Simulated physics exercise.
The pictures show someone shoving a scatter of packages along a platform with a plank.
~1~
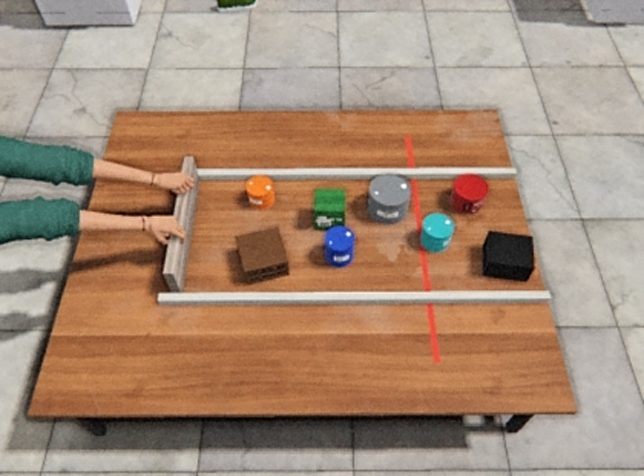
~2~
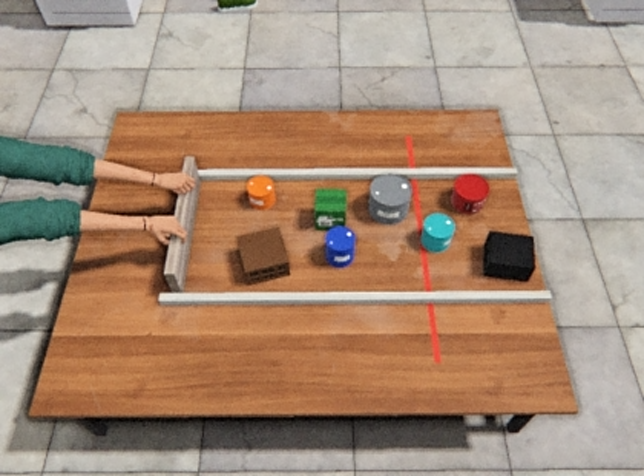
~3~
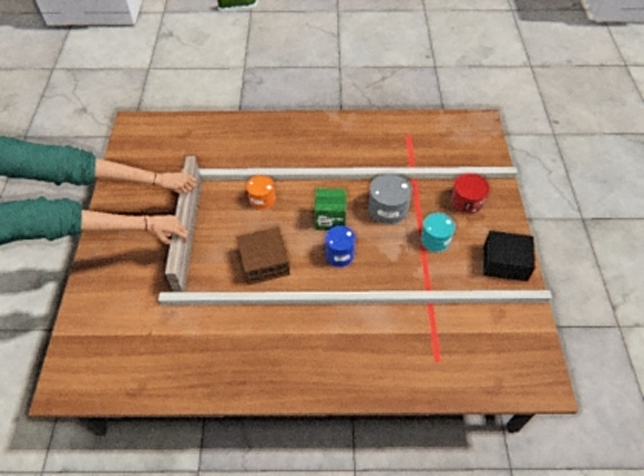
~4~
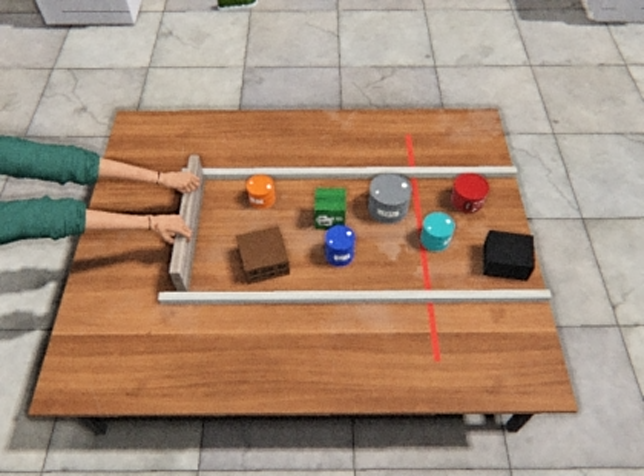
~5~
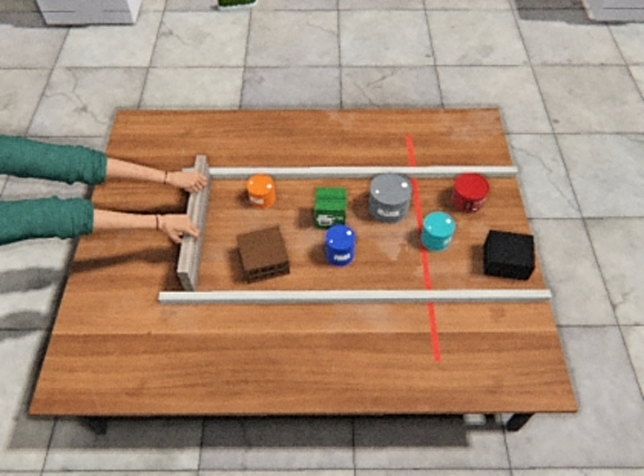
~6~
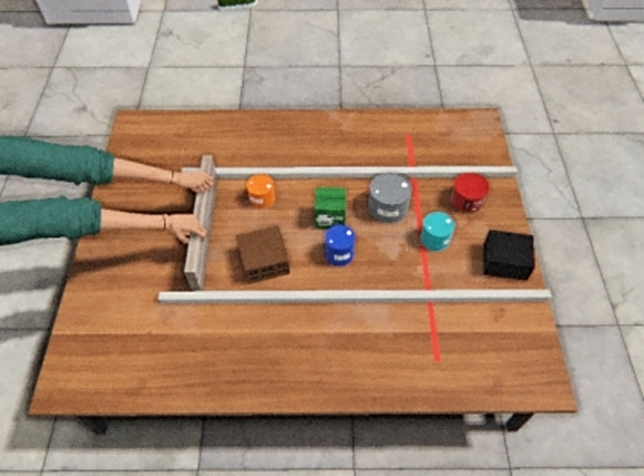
Two hands slid a plank slightly to the right along a wooden table between two pale rails, while the colorful canisters, crates and other packages ahead of it stayed still around a red line.
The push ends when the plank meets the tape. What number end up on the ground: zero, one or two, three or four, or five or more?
The number that fall off is zero.
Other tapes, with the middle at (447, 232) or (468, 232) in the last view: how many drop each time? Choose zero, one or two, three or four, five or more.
Taking them in turn, just one or two; 1 or 2.
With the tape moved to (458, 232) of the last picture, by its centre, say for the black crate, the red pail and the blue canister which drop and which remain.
The black crate drops off, the red pail drops off, the blue canister survives.
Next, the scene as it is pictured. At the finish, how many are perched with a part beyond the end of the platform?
That would be 1.
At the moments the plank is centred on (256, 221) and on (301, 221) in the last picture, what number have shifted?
2 and 3.
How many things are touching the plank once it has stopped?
The number is 3.
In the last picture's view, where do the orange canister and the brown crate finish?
The orange canister at (430, 189), the brown crate at (448, 258).
Soon after, none off yet; black crate at rest near (508, 255); red pail at rest near (469, 193); turquoise canister at rest near (437, 232).
After that, none off yet; black crate at rest near (508, 255); red pail at rest near (469, 193); turquoise canister displaced about its own width near (454, 227).
In the end, the number that fall off is zero.
